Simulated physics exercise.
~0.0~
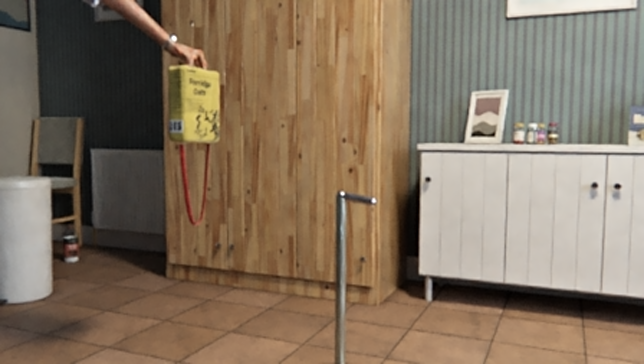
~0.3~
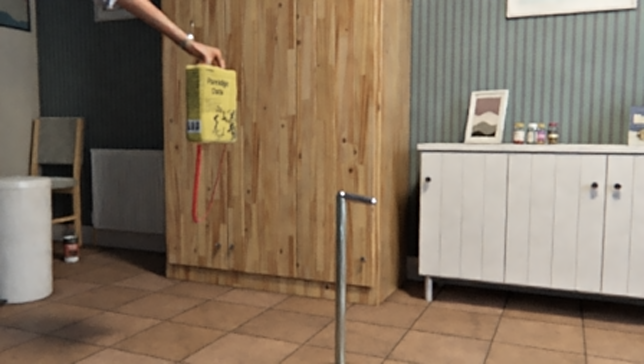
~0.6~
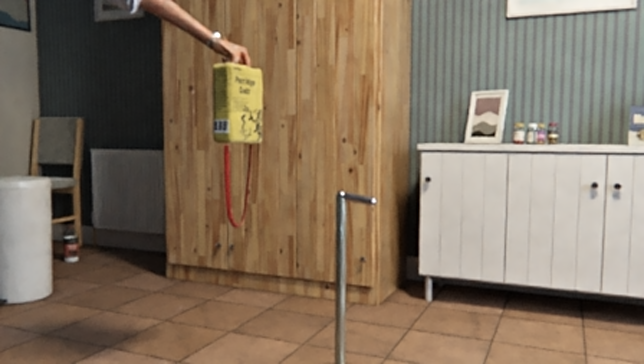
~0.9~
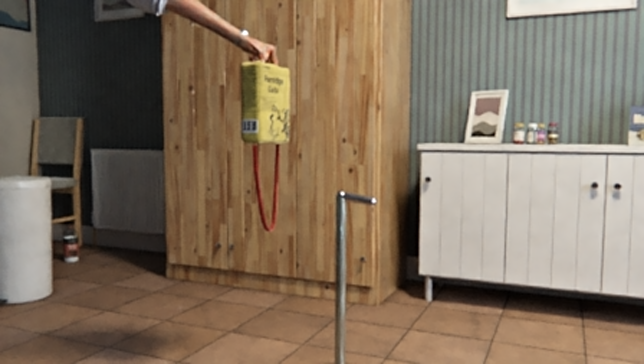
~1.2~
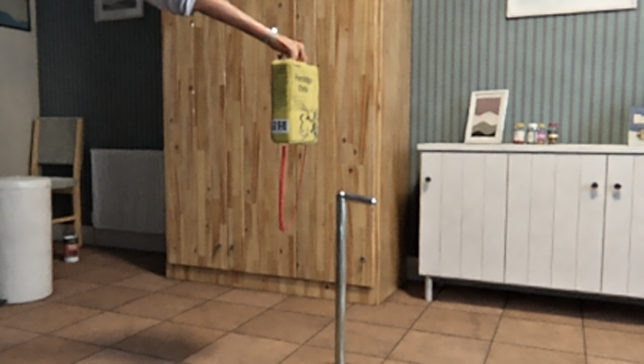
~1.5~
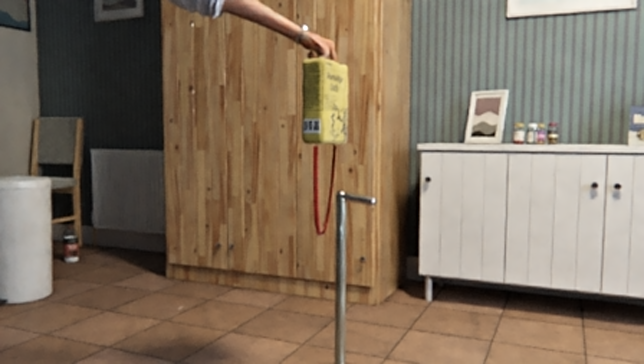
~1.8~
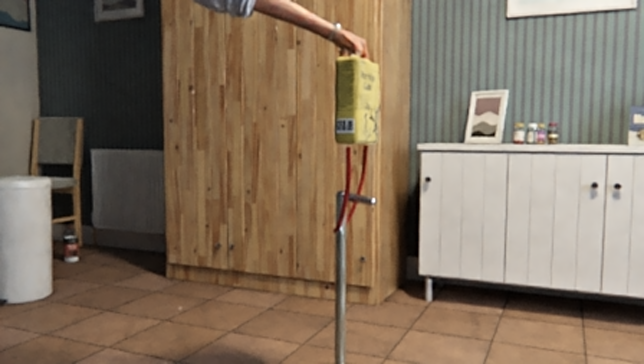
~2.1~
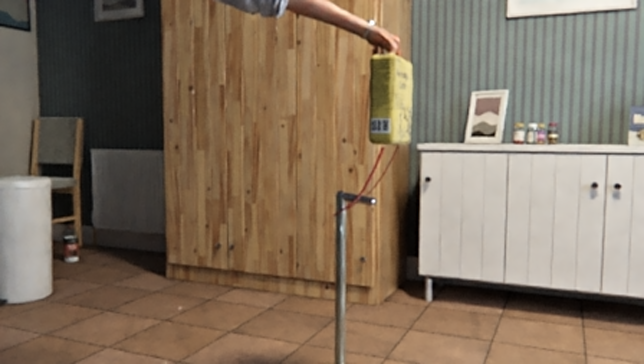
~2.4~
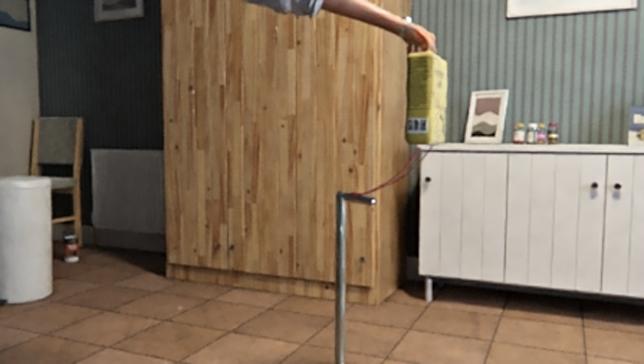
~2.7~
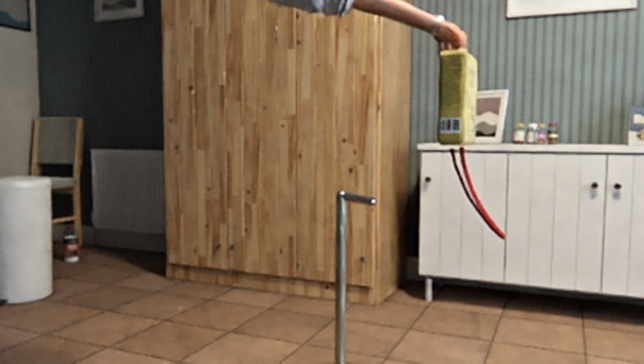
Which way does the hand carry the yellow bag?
The hand carries the yellow bag to the right, from in front of the wooden cabinet to beyond the metal post.
